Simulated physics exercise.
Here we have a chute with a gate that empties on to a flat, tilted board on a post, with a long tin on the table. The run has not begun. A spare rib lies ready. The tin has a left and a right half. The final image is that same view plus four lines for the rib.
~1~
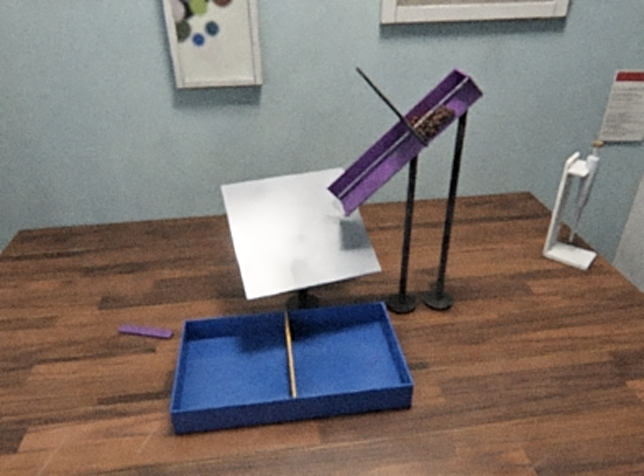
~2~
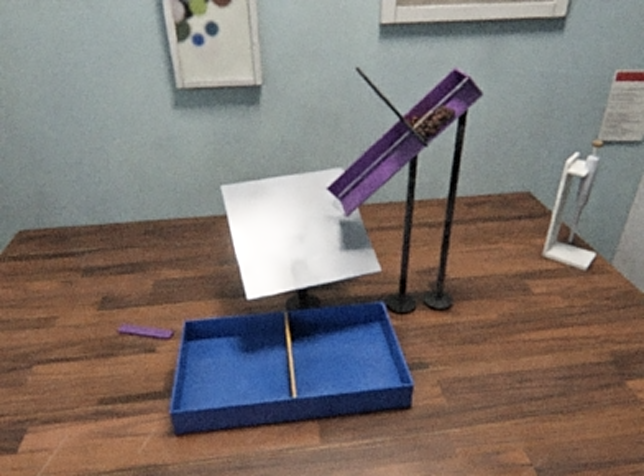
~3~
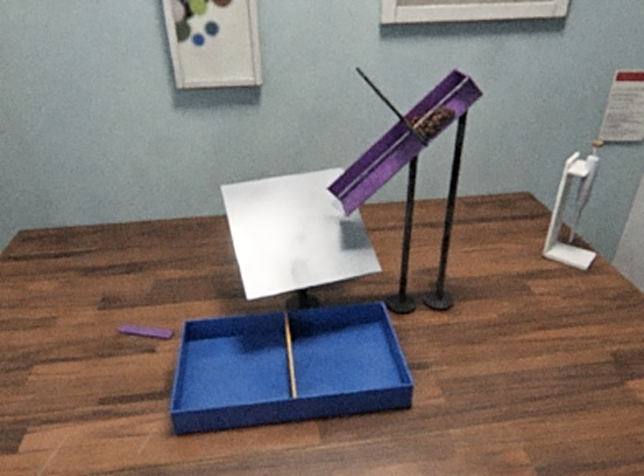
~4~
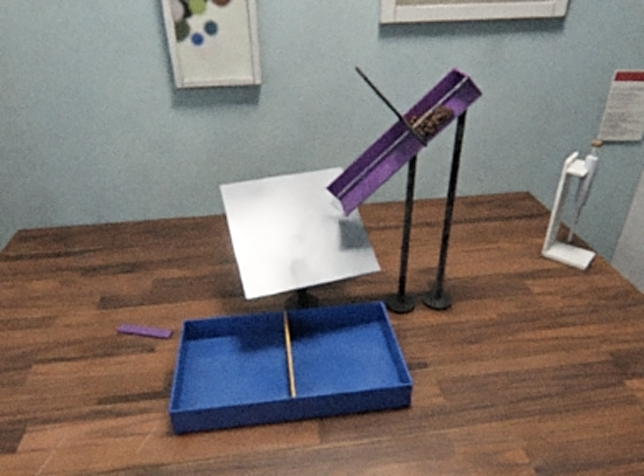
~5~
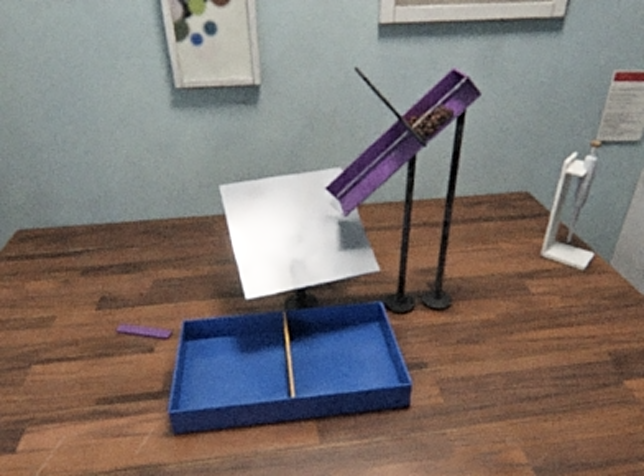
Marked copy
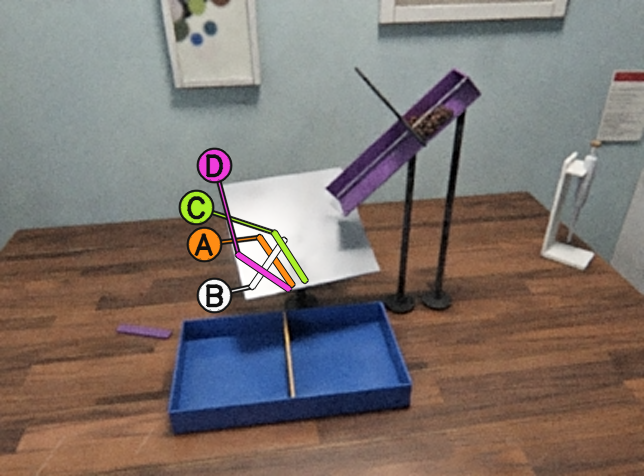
A purple chute on black stands held a small heap of dark brown pieces behind its gate, above a tilted pale board and a blue divided tin, and nothing noticeably moved.
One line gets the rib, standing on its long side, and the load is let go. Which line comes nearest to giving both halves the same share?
Line B.
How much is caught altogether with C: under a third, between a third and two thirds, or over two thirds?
Line C gives over two thirds.
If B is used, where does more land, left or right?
The left half.
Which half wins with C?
The right half.
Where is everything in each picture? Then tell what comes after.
Load behind the gate at (427, 123), allspice berries; lip of the chute at (344, 209), sloping fairly steeply, in the first frame.
Middle of the board at (299, 227), tilted fairly steeply; middle of its low edge at (317, 284); of its high edge at (283, 176), in the second frame.
Front corners of the tin at (171, 412) and (413, 384); front end of its middle wall at (295, 398), in the third frame.
Middle of the load at (426, 123); lip at (343, 209), in the fourth frame.
Middle of the load at (425, 123); lip at (342, 209), in the fifth frame.
On the marked copy, line A from (259, 237) to (291, 284); line B from (283, 240) to (252, 286); line C from (274, 232) to (304, 280); line D from (238, 254) to (288, 288).
With A, of what is caught, a stray few in the left half, nearly all in the right.
With B, of what is caught, about two thirds in the left half, about a third in the right.
With C, of what is caught, a small part in the left half, nearly all in the right.
With D, of what is caught, a stray few in the left half, nearly all in the right.
